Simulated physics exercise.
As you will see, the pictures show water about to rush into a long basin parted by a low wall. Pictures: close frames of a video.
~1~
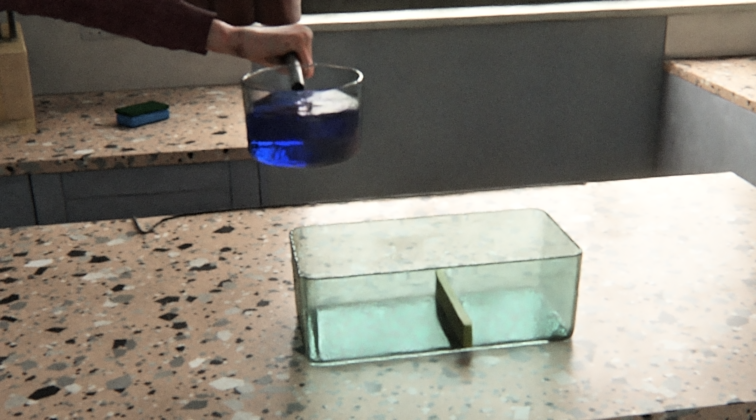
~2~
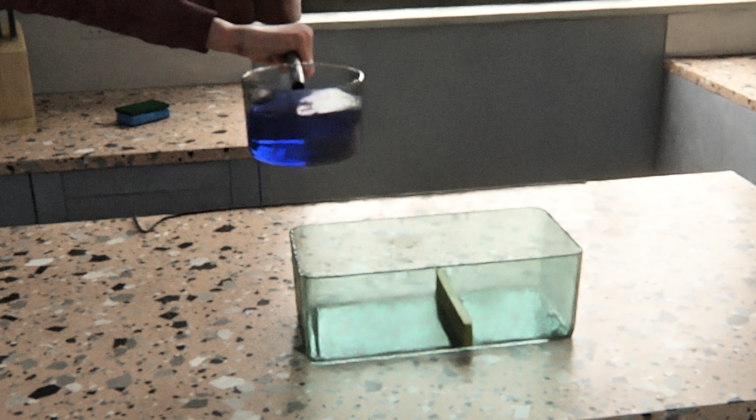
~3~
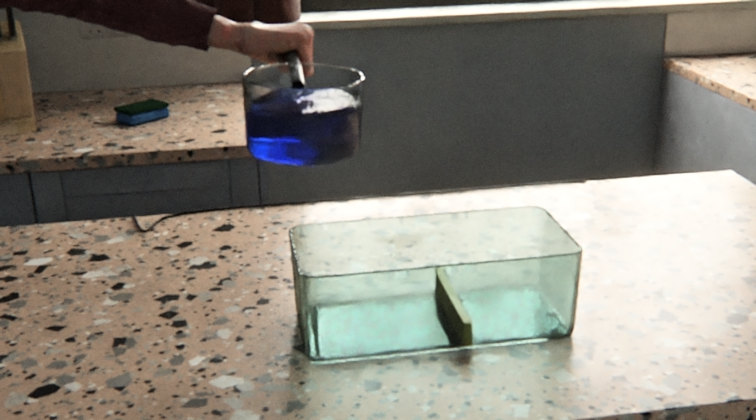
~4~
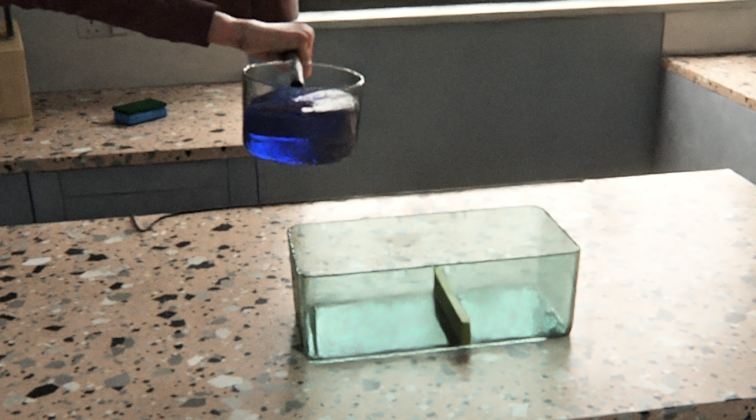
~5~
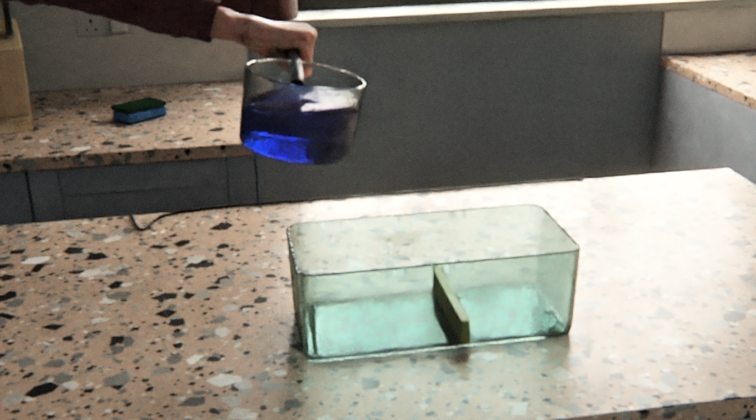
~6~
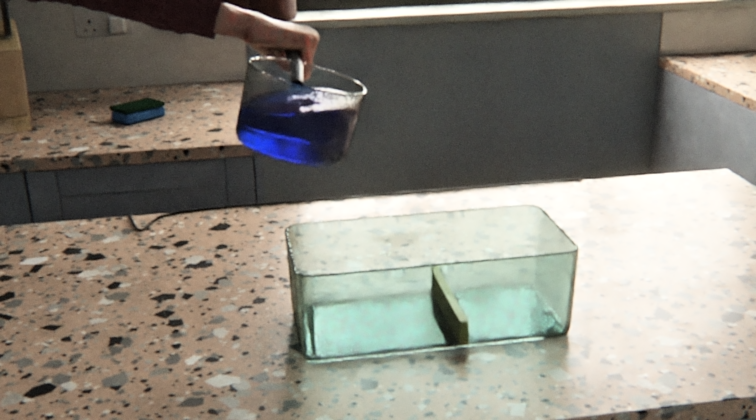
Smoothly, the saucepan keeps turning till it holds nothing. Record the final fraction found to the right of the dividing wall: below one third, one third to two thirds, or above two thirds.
Fails to reach a third.
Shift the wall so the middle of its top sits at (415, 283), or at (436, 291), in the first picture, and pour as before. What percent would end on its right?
First try: Roughly 65 per cent; second try: 35 per cent.
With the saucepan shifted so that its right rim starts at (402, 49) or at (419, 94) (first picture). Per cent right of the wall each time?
It would come to near 75 per cent, and then near 80 per cent.
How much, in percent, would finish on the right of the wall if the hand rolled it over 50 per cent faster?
Near 10 parts in a hundred.
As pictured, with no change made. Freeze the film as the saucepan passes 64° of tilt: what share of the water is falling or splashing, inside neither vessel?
20 %.
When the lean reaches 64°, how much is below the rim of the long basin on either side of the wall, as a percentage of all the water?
About 5 per cent on the left and 0 on the right.
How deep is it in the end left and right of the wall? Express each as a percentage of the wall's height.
Left: About 70; right: About 10.
A moment on, the tilt is 64° and 75 per cent is still to pour, 3 is left of the wall and 0 right of it.
Next, the tilt is 91° and 25 per cent is still to pour, 48 is left of the wall and 8 right of it.
Then the tilt is 95° and 5 per cent is still to pour, 78 is left of the wall and 10 right of it.
Later the tilt is 95° and 1 per cent is still to pour, 85 is left of the wall and 12 right of it.
At rest 87 per cent lies left of the wall, 12 right of it and 1 outside.
